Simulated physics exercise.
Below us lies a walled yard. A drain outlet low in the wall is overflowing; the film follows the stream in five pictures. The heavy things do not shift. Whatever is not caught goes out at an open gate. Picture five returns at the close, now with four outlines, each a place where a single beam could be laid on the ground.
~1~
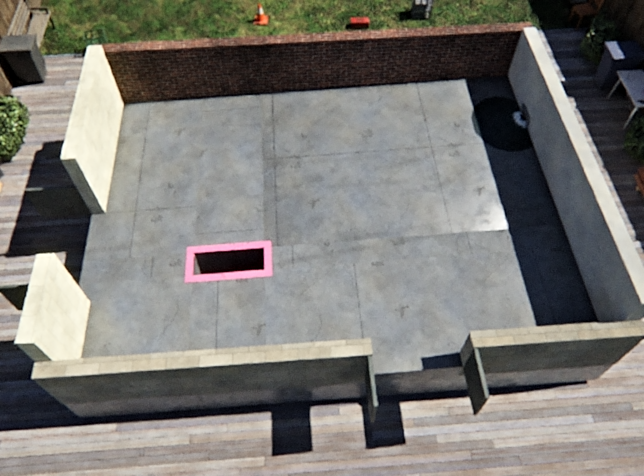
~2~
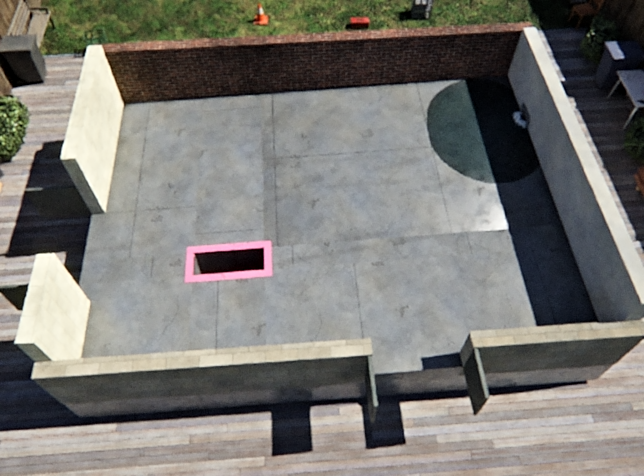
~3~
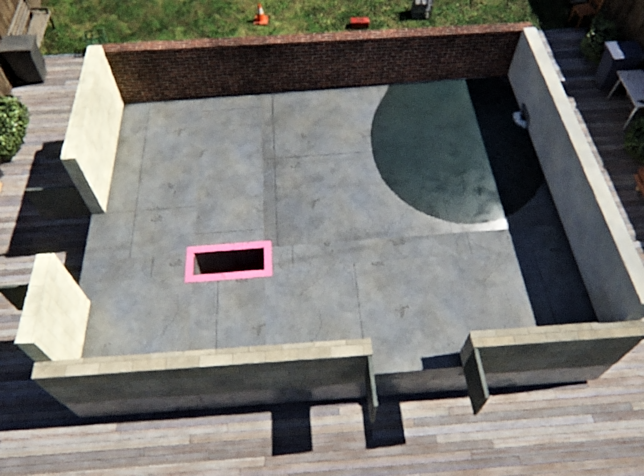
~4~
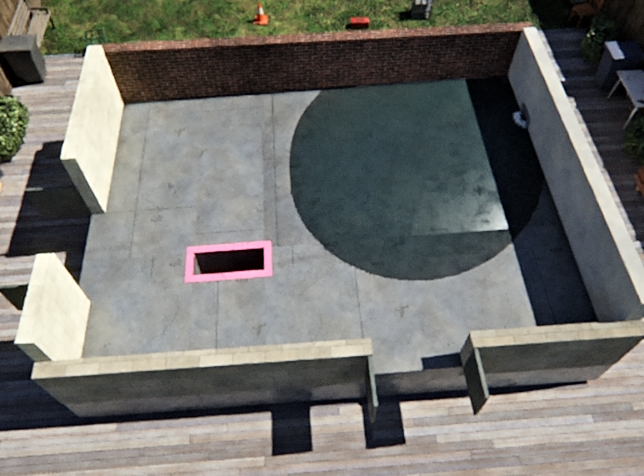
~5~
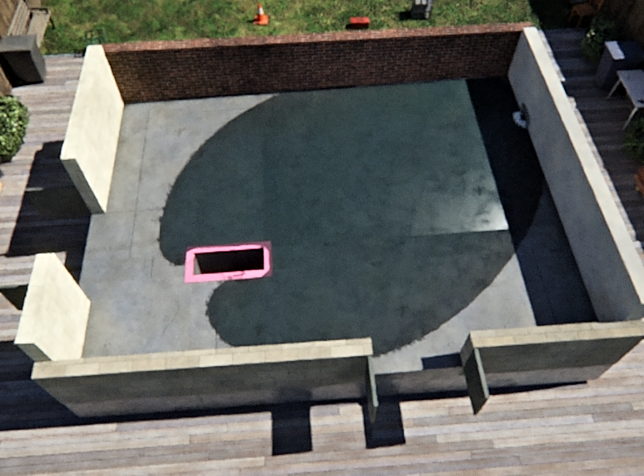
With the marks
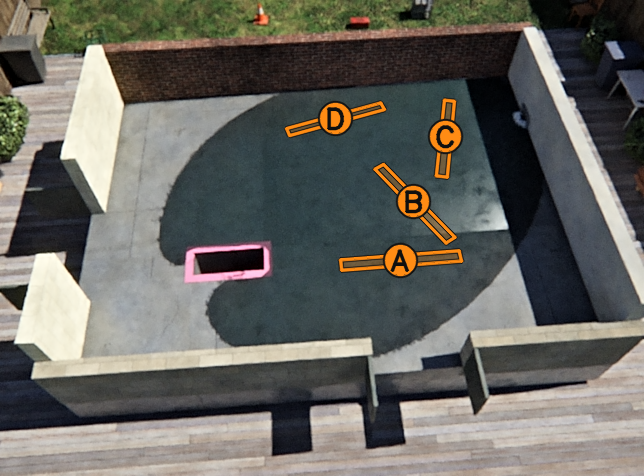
Dark wet patch spreading from the upper right across a walled concrete yard, reaching and curving around a pink-rimmed drain pit.
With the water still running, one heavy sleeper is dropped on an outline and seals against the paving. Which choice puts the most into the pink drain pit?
Best: A.
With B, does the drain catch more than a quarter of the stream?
No.
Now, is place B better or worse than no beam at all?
Place B is worse.
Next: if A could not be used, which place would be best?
It is D.
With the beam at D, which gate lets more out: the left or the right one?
The left one.
On the marked copy, A from (341, 265) to (460, 255); B from (379, 166) to (450, 240); C from (441, 176) to (449, 100); D from (288, 132) to (382, 106).
If A is chosen, about 39 % of the stream goes into the pink drain pit, about 60 % out by the gates.
If B is chosen, about 14 % of the stream goes into the pink drain pit, about 84 % out by the gates.
If C is chosen, about 12 % of the stream goes into the pink drain pit, about 88 % out by the gates.
If D is chosen, about 26 % of the stream goes into the pink drain pit, about 73 % out by the gates.
